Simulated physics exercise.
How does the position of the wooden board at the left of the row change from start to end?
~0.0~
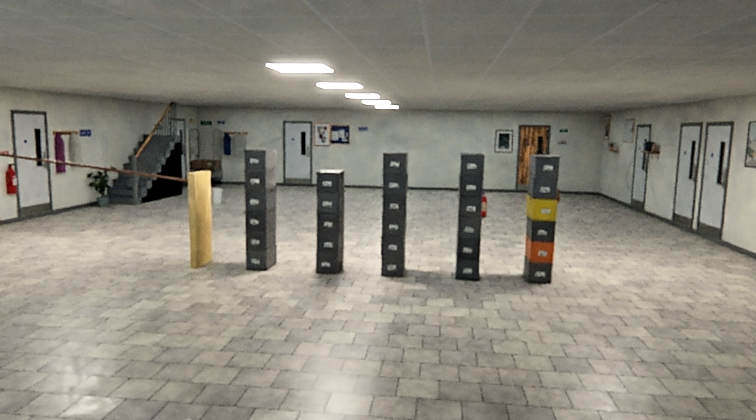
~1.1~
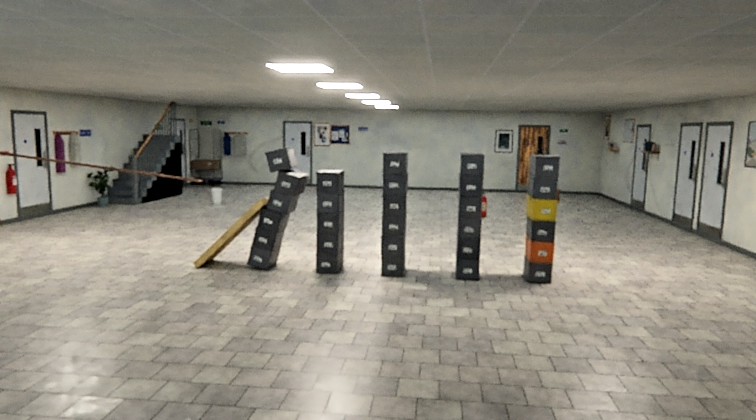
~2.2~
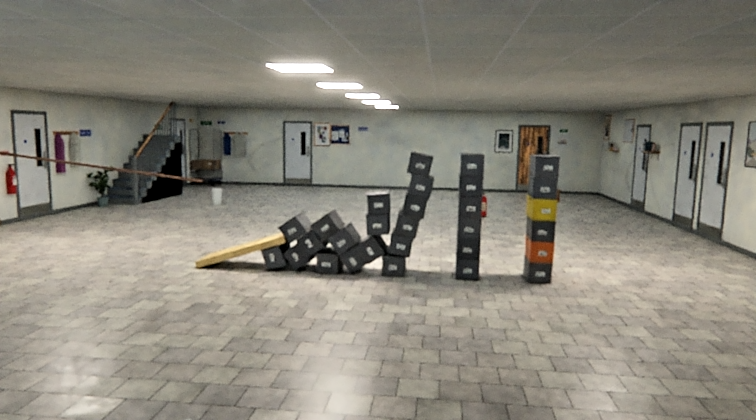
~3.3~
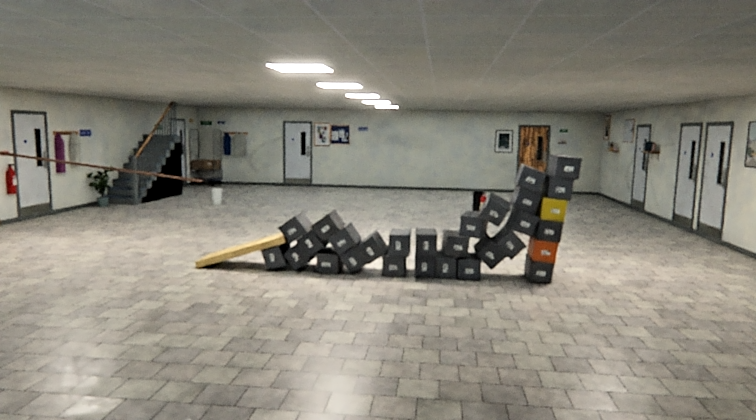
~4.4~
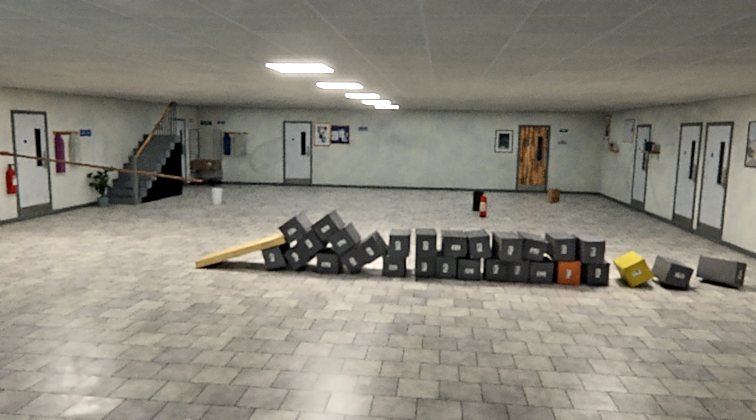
It stands upright at the start. By the end it has toppled to the right and lies on its side at a low slant, its far end resting against the fallen boxes.
